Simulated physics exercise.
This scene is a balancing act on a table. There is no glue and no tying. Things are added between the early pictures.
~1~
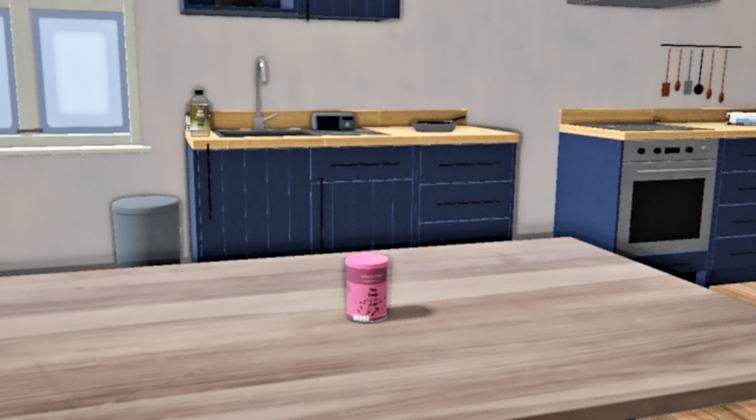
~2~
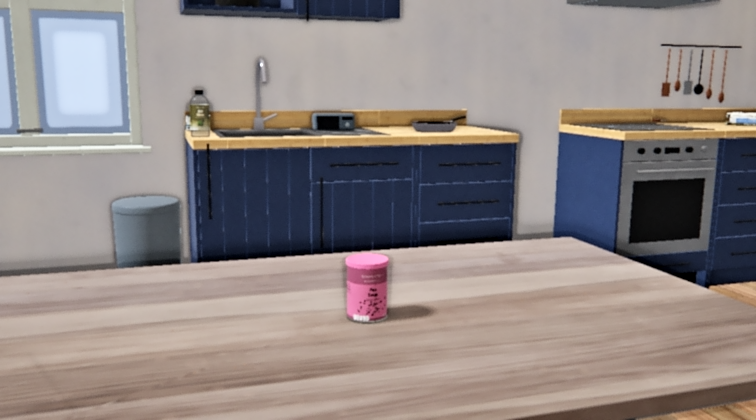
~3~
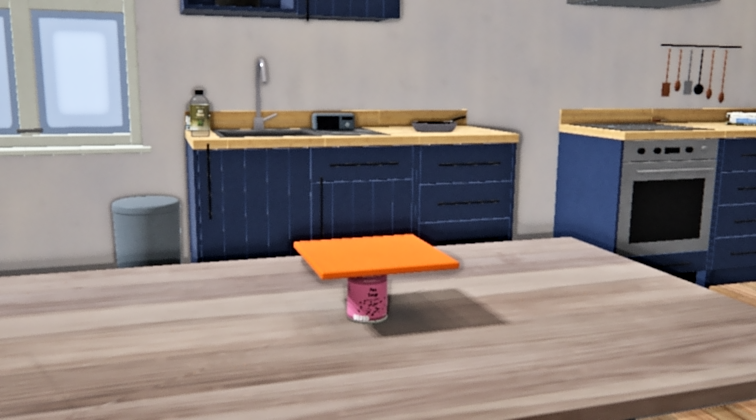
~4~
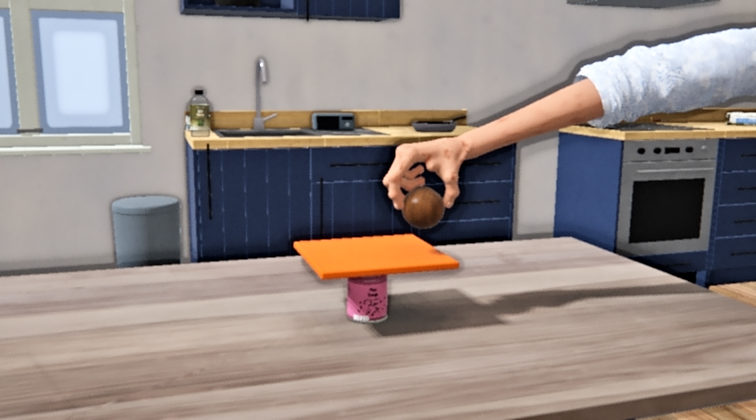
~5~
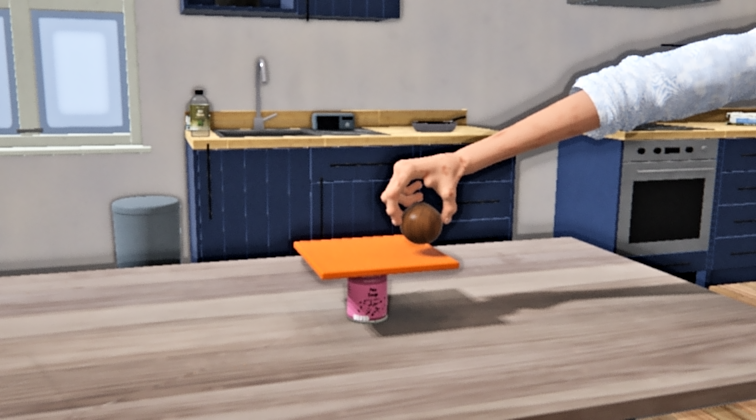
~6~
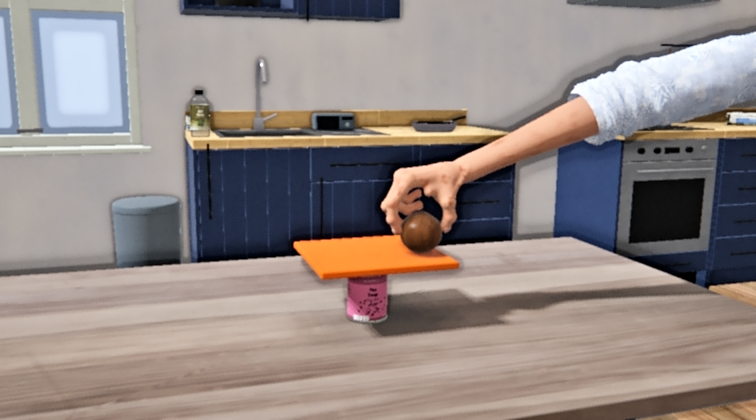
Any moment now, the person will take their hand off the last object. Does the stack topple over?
Won't stay.
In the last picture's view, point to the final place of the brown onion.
It ends near (451, 299).
Then, 0.50 s later than the last frame, brown onion now fallen; orange lid tilted by 48°.
Then, 0.60 s later than the last frame, orange lid tilted by 61°.
When it is over, fallen, brown onion; lying over in the stack, orange lid; pink tin as before. End places, in pixels of the last picture, brown onion near (450, 299). The stack loses its balance.
